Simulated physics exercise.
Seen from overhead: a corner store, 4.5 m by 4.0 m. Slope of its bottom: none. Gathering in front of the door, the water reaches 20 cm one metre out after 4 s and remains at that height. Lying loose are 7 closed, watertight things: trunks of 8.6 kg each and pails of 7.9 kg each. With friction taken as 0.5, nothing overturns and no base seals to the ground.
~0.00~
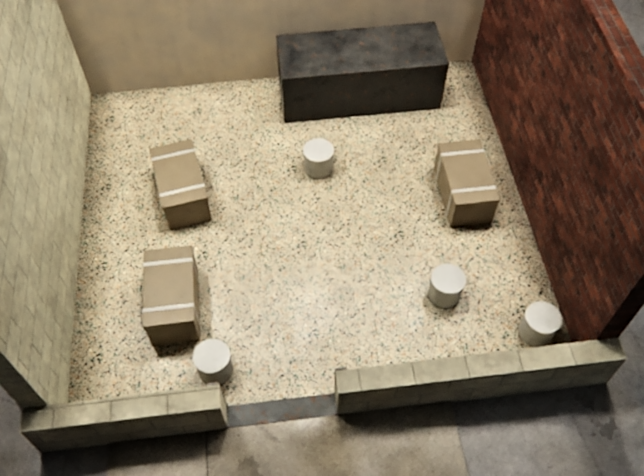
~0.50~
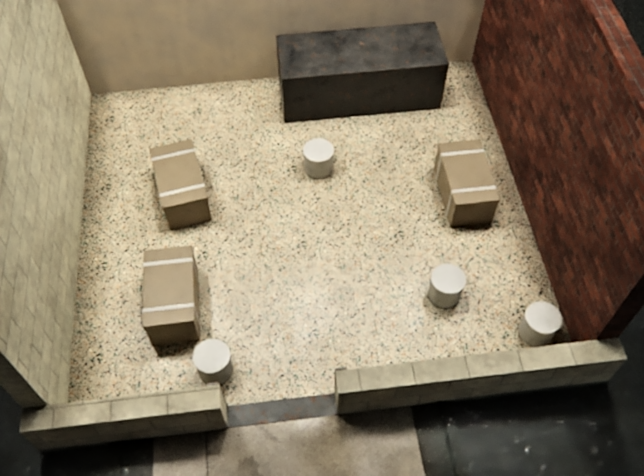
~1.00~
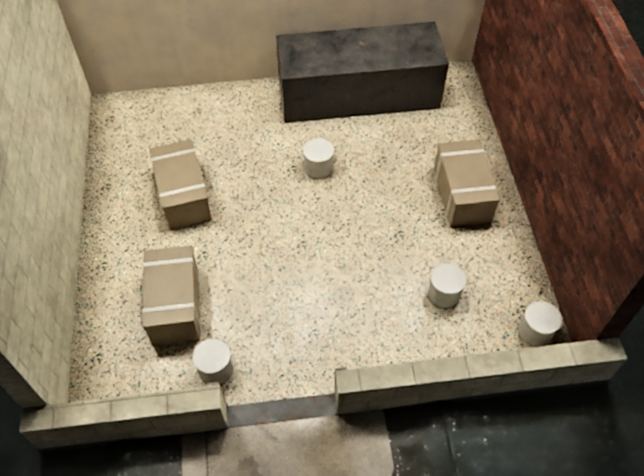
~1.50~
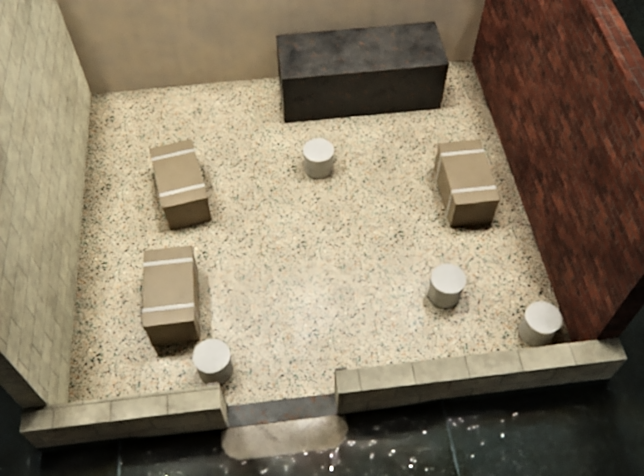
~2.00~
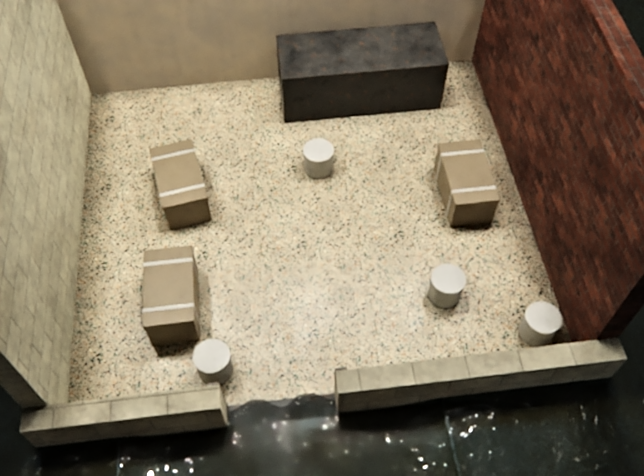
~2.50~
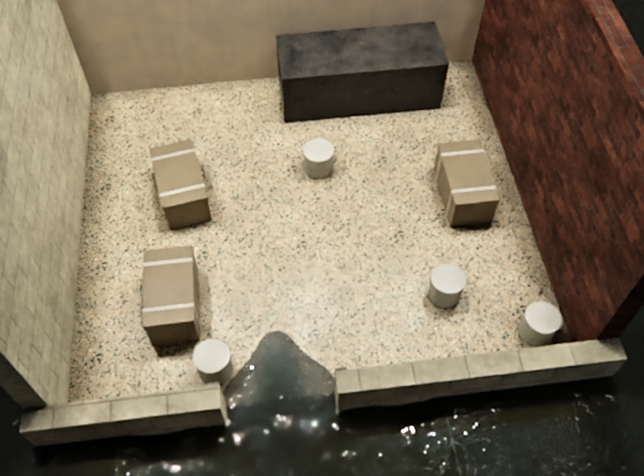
Dark water spreading across the pavement outside a small walled room, then pushing through the doorway gap as boxes and pails stay still.
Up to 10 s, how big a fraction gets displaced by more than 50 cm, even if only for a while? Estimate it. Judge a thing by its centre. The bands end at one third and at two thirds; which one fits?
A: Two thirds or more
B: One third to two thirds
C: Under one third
C, under one third.
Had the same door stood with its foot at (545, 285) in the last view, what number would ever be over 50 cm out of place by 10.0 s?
Count: 3.
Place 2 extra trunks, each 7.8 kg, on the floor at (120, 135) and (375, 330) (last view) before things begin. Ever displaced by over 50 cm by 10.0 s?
Note: Item 1 stays inside the limit; item 2 stays inside the limit.
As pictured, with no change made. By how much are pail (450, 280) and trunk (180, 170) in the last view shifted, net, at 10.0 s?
0 cm, 100 cm.
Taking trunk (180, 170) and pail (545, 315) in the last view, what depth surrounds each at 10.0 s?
I'd put it at 9 cm and 3 cm respectively.
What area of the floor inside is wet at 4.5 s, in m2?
Wet area: Approx. 6.0 m2.
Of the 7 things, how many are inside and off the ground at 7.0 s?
Answer: 0.
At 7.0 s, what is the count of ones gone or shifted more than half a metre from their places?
The number by then is 0.
After 3.5 s 0 of 7 are over 50 cm from their spots; 0 afloat.
After 4.5 s 0 of 7 are over 50 cm from their spots; 0 afloat.
After 7.0 s 0 of 7 are over 50 cm from their spots; 0 afloat.
After 10.0 s 1 of 7 are over 50 cm from their spots, and 1 have been at some point; 2 afloat.
